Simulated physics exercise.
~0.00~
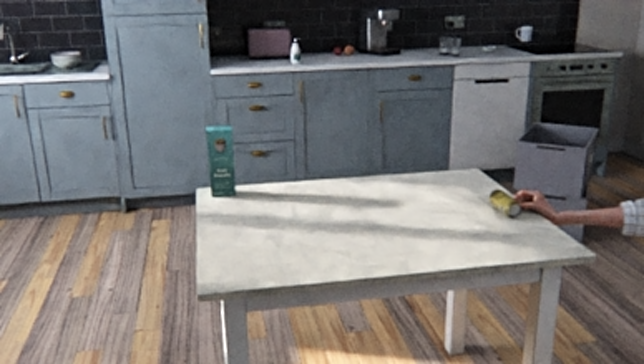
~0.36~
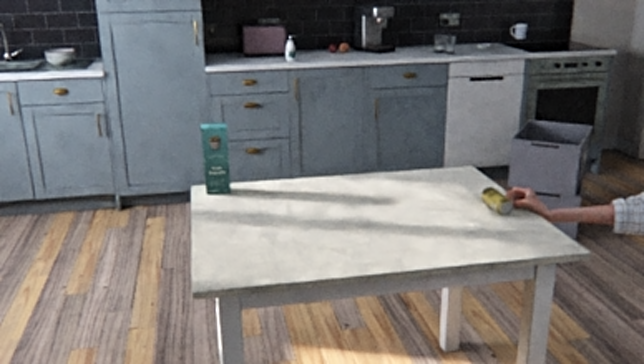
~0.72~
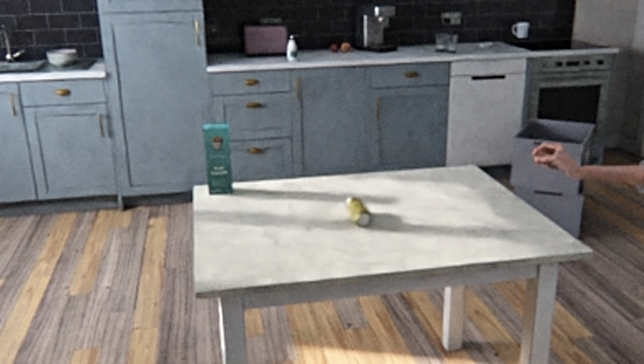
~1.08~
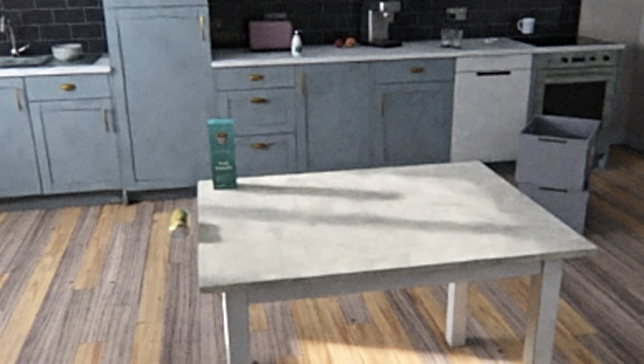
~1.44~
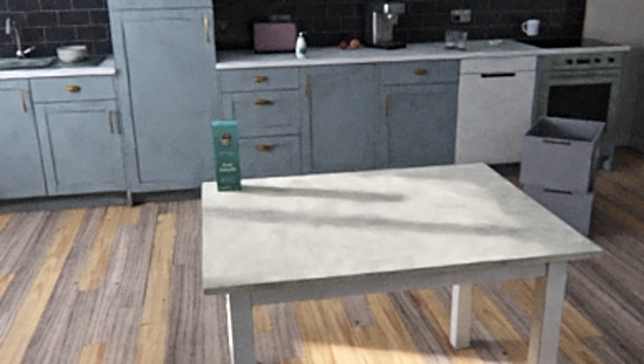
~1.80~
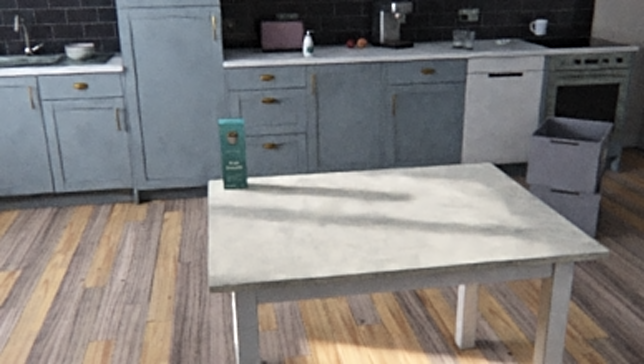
A yellow can lying on its side was pushed by a hand from the right of a pale table, rolled left past a standing turquoise carton, and went off the far side, leaving only the carton on top.
